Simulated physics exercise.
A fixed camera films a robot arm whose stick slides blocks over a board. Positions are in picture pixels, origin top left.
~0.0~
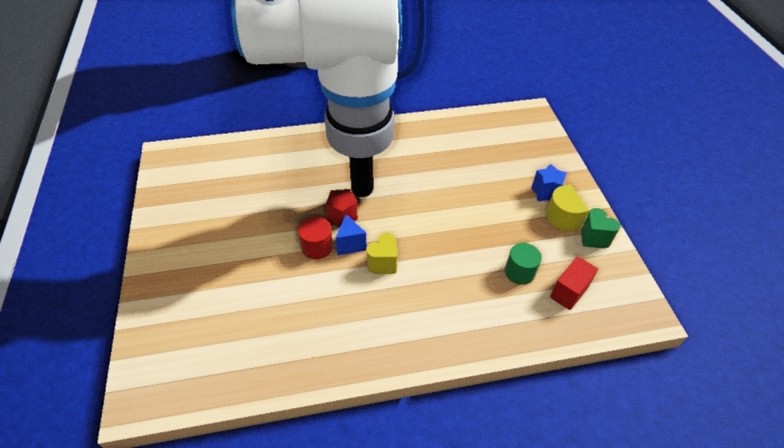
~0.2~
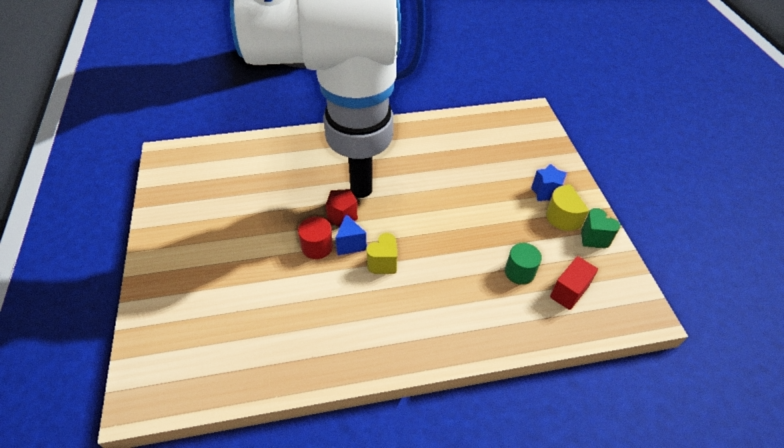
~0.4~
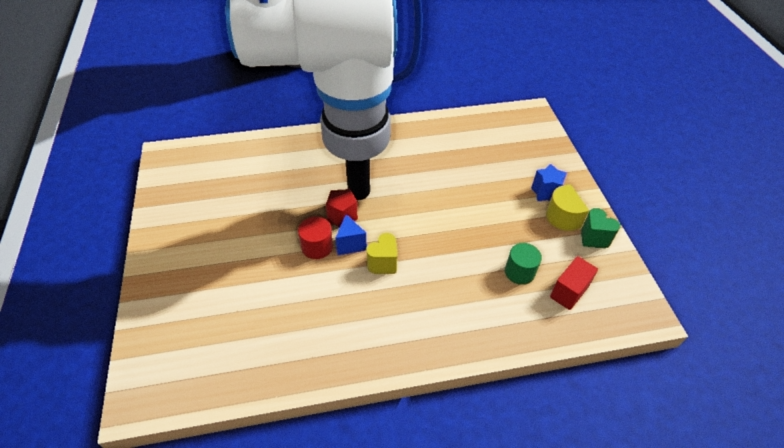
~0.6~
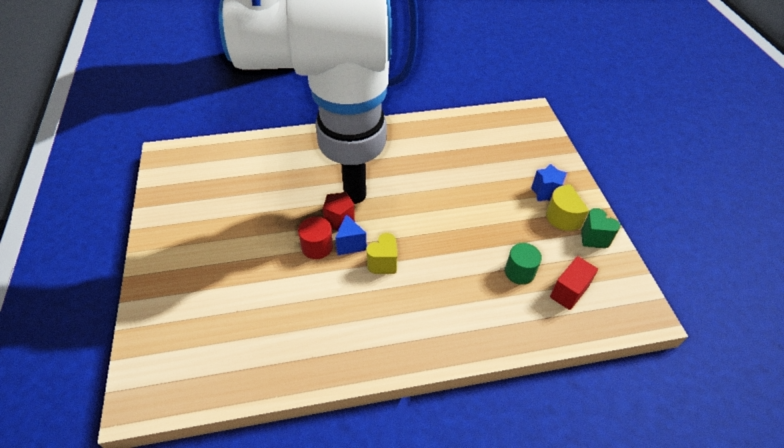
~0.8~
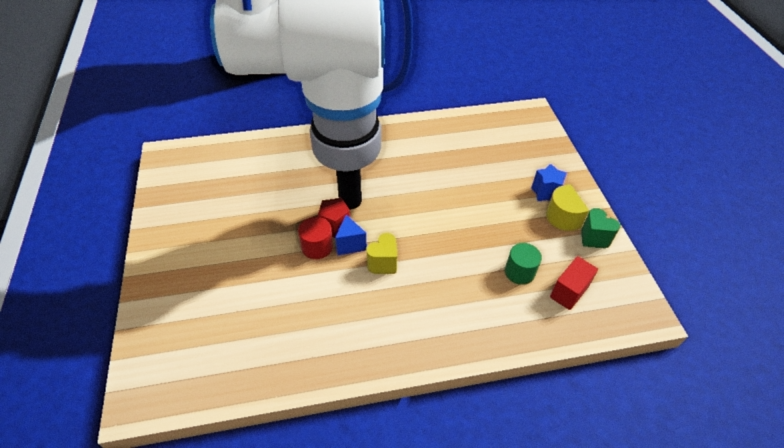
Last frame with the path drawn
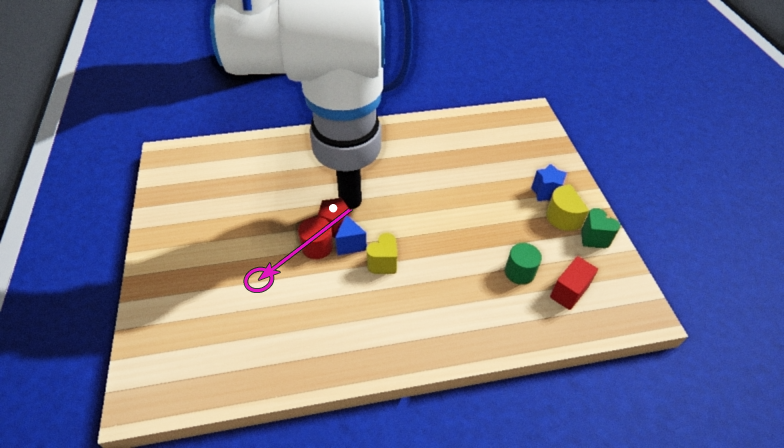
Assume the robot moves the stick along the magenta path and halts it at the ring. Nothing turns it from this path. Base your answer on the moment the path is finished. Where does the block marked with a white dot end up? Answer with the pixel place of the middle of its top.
It should be at (259, 286) by then.
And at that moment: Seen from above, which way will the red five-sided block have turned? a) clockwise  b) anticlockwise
My answer is option b.
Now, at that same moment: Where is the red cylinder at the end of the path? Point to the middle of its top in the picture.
Its top middle: (288, 298).
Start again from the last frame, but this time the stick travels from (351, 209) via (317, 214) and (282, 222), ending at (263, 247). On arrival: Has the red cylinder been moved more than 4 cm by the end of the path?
In short: No.
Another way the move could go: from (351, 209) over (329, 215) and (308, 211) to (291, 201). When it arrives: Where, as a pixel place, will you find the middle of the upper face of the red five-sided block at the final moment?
Around (314, 216).
Path on the board, from (351, 209) to (259, 280); the dot is on the red five-sided block.
On the path given first. One third of the way, stick at (321, 225); red cylinder at (295, 258); red five-sided block at (306, 234), turned 20° anticlockwise.
Two thirds of the way, stick at (290, 248); red cylinder at (288, 285); red five-sided block at (281, 259), turned 50° anticlockwise.
At the end, stick at (257, 273); red cylinder at (288, 298); red five-sided block at (259, 286), turned 95° anticlockwise; blue triangular block in place.
